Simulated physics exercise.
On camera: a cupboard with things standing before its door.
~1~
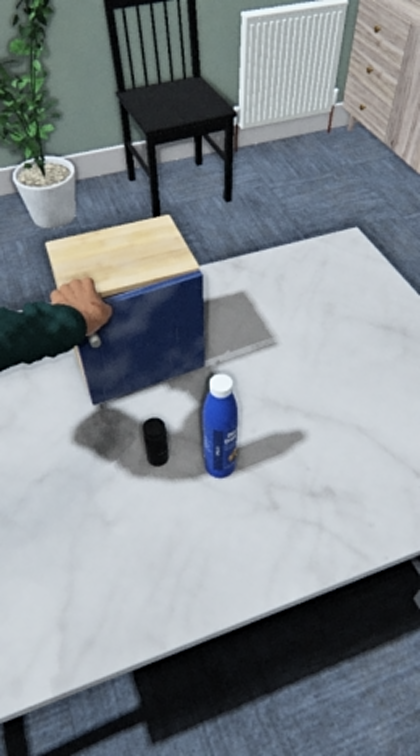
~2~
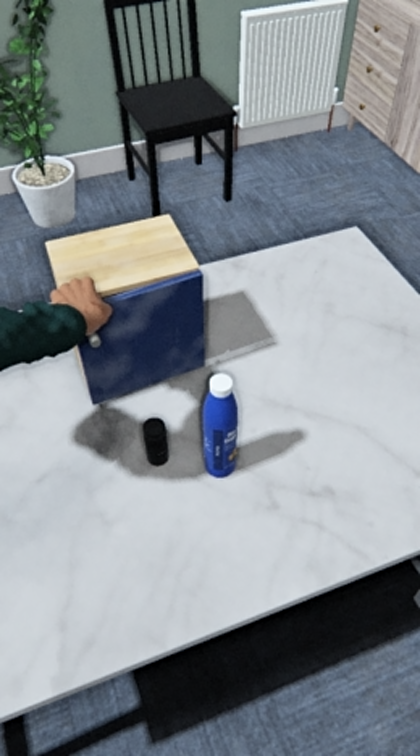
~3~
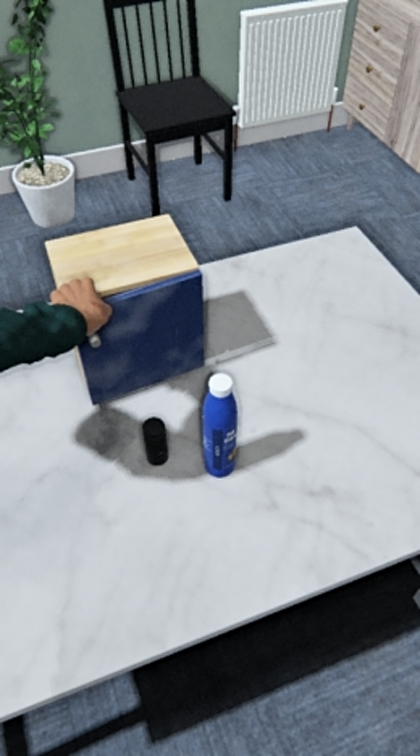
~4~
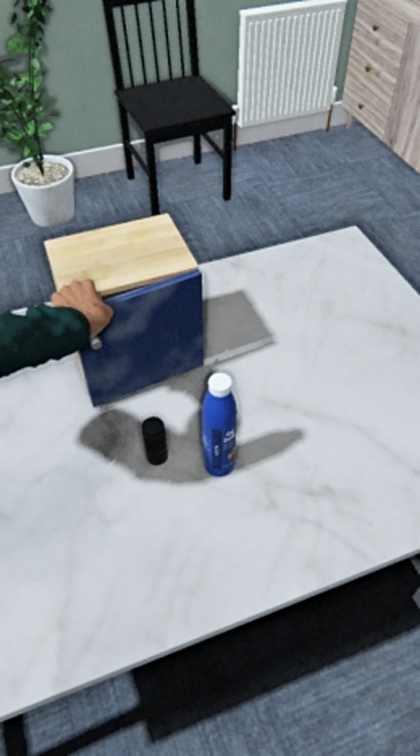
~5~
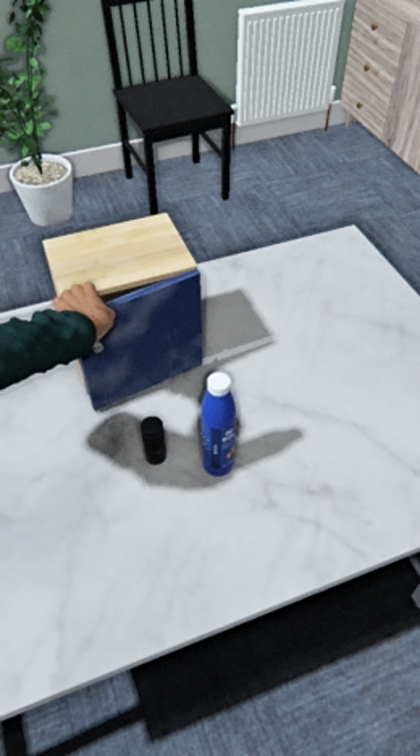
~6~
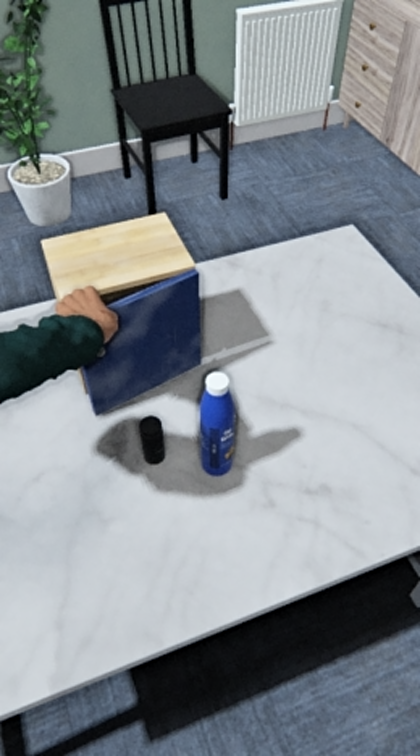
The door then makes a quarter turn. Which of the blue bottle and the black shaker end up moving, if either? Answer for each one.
Result: The blue bottle moves, the black shaker moves.
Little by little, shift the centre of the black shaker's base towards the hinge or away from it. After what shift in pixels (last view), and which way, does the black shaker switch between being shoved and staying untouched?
It is roughly 12 pixels, and the shift goes down.
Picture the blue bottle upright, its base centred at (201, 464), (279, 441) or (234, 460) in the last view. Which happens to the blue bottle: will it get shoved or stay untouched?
So, one after another, it gets pushed, it goes undisturbed and it gets pushed.
Then, 1.20 s after the last picture, door 62° open; blue bottle moving near (224, 426); black shaker moved well along near (195, 452).
Then, 1.50 s after the last picture, door 74° open; blue bottle moved about its own width near (252, 425); black shaker moved well along near (225, 455).
At rest, the blue bottle gets knocked, near (268, 426); the black shaker gets knocked, near (236, 460).
